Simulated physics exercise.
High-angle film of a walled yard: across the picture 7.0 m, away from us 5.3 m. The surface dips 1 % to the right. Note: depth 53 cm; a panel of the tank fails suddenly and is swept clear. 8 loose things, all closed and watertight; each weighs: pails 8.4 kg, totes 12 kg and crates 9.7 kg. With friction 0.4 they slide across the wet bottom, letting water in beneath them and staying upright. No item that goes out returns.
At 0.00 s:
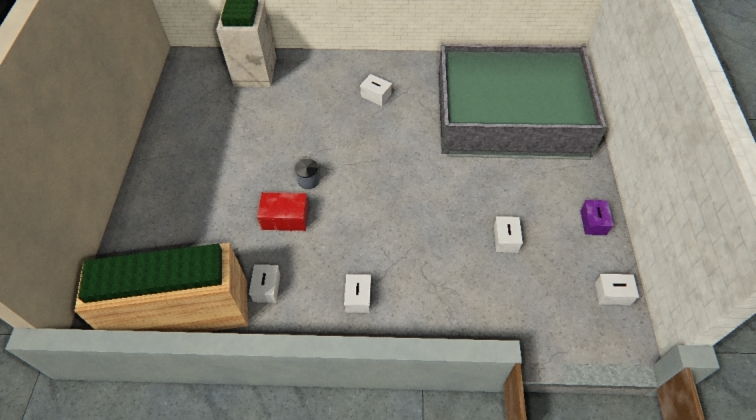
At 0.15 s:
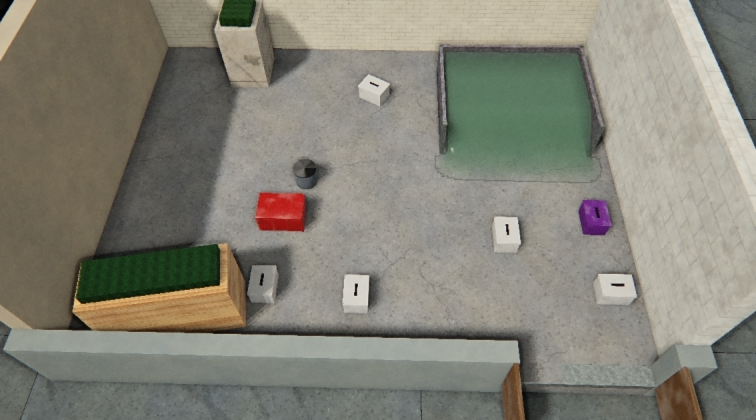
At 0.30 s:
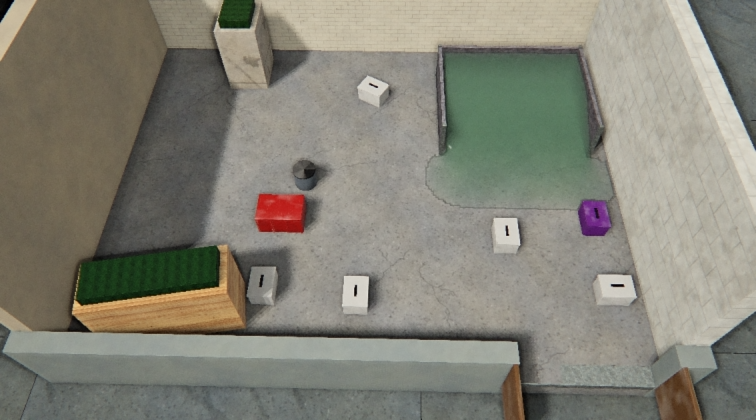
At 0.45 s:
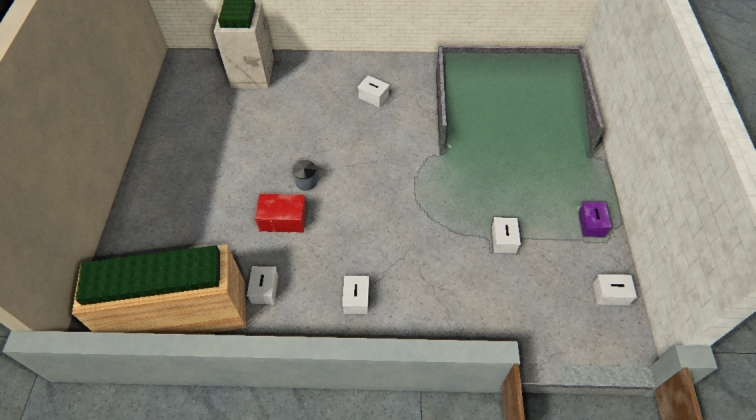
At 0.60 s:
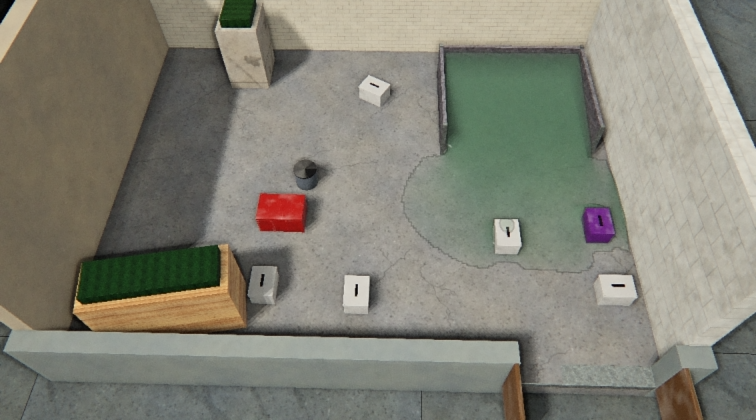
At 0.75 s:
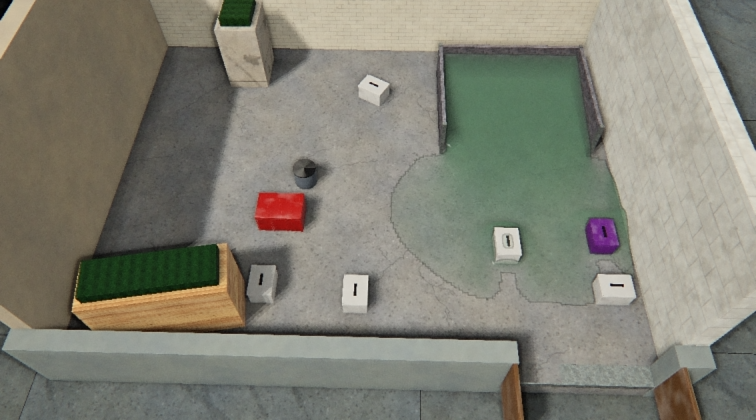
To begin with, green water stands in a walled tank at the back right of a yard scattered with boxes. The tank's front panel vanishes and the water spreads forward across the floor, reaching the purple box and a nearby white one. The purple box then shifts slightly forward, while the red one stays still.
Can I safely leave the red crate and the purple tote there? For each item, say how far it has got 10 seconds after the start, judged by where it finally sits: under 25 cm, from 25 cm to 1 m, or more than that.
Red crate: A short shift, purple tote: A long way.
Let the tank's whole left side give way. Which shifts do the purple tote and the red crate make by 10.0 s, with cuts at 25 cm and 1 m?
Purple tote: Essentially stationary; red crate: Displaced far.
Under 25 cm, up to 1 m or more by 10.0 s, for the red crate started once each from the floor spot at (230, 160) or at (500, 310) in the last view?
In that order: It barely shifts; it ends far away.
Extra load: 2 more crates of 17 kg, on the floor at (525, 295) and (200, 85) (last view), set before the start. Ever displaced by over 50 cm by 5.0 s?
So it goes across the line, then behind the line.
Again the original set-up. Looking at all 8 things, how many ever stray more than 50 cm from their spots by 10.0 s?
The answer here is 6.
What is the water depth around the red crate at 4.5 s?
Around 3 cm.
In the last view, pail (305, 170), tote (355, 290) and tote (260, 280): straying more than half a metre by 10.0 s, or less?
In turn: Under, more, more.
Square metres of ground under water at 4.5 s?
Near 20 m2 in all.
After 2.0 s the red crate is near (279, 205), 0.0 m from its start, aground; the purple tote is near (638, 359), 2.0 m from its start, afloat; 1 of 8 are out; 1 afloat.
After 4.5 s the red crate is near (278, 180), 0.4 m from its start, aground; the purple tote has gone out; 3 of 8 are out; 0 afloat.
After 7.0 s the red crate is near (270, 164), 0.7 m from its start, aground; the purple tote has gone out; 3 of 8 are out; 0 afloat.
After 10.0 s the red crate is near (270, 164), 0.7 m from its start, aground; the purple tote has gone out; 3 of 8 are out; 0 afloat.
